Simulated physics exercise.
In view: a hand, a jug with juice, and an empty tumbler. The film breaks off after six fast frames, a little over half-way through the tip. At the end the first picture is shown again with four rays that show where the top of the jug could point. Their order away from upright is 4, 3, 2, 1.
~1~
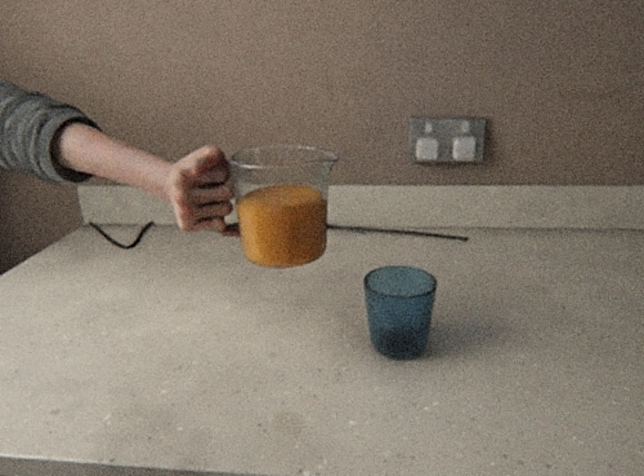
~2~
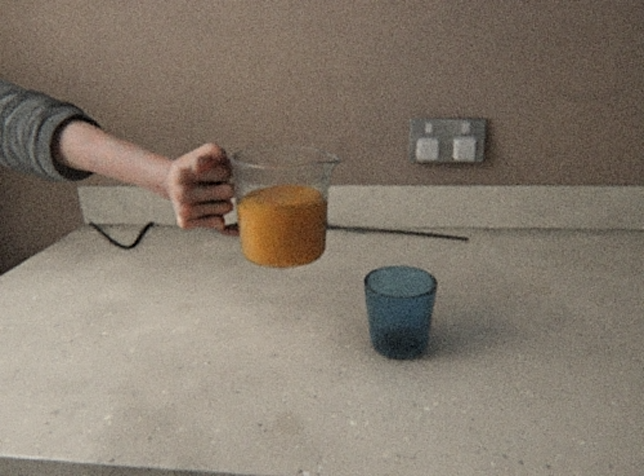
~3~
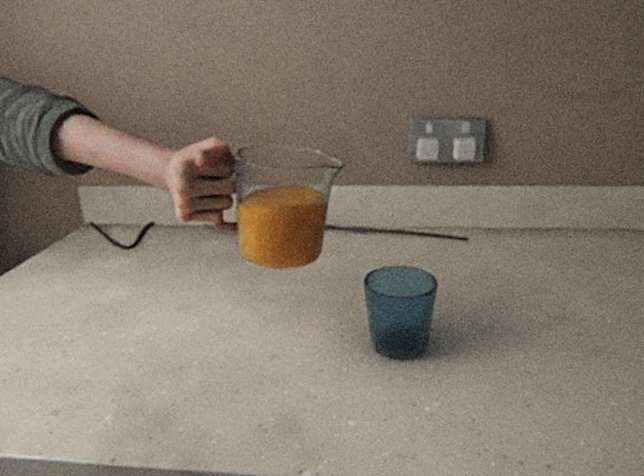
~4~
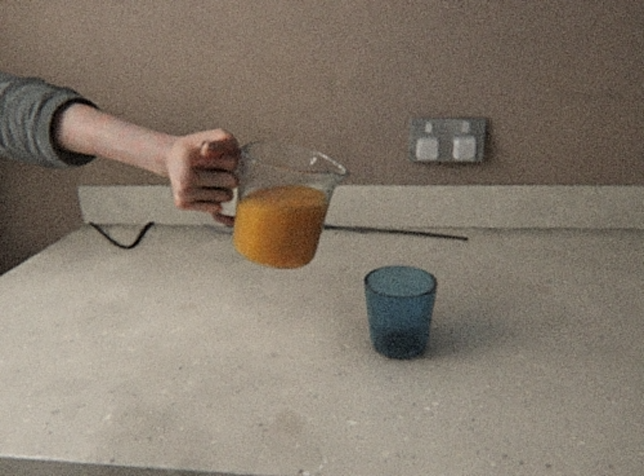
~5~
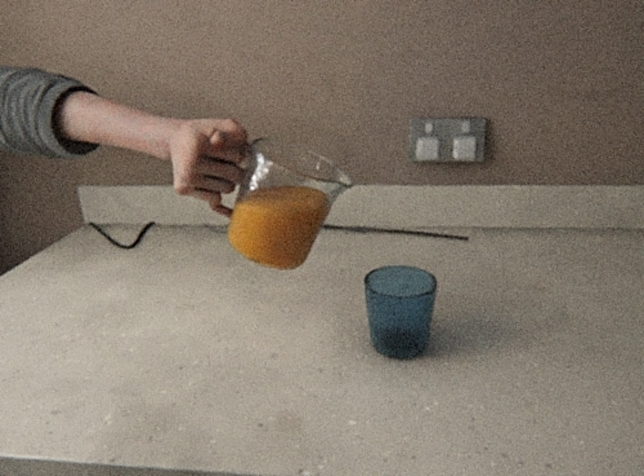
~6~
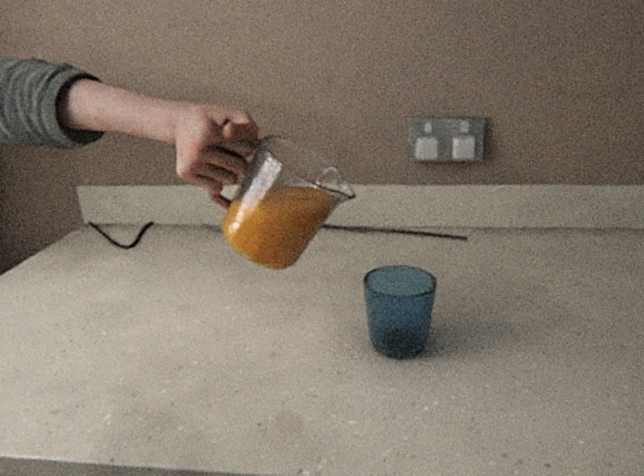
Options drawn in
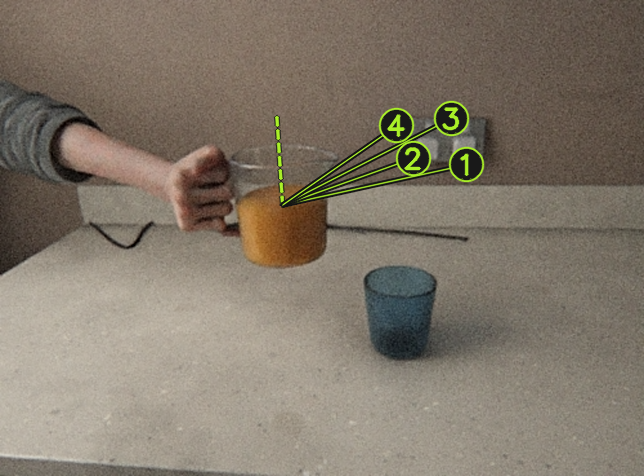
A hand holds a glass jug of orange juice and gradually tilts it to the right.
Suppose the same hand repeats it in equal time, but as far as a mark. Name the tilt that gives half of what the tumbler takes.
Go for 3.
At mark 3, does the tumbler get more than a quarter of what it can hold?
Yes, it does.
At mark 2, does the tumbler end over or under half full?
Over half.
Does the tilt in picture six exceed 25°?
Yes, it does.
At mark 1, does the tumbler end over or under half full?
Over.
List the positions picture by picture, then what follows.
Upright, lip at (337, 158); rim of the tumbler round (400, 280); nothing has left yet, in the first frame.
Upright, lip at (339, 160); nothing has left yet, in the second frame.
Tipped about 7°, lip at (343, 165); nothing has left yet, in the third frame.
Tipped about 14°, lip at (348, 173); nothing has left yet, in the fourth frame.
Tipped about 23°, lip at (352, 184); nothing has left yet, in the fifth frame.
Tipped about 33°, lip at (355, 196); nothing has left yet, in the sixth frame.
On the marked copy, 1 at (449, 168); 2 at (397, 164); 3 at (436, 126); 4 at (382, 135).
If 1 is chosen, the tumbler ends with about 93 % of what it can hold.
If 2 is chosen, the tumbler ends with about 71 % of what it can hold.
If 3 is chosen, the tumbler ends with about 49 % of what it can hold.
If 4 is chosen, the tumbler ends with about 28 % of what it can hold.
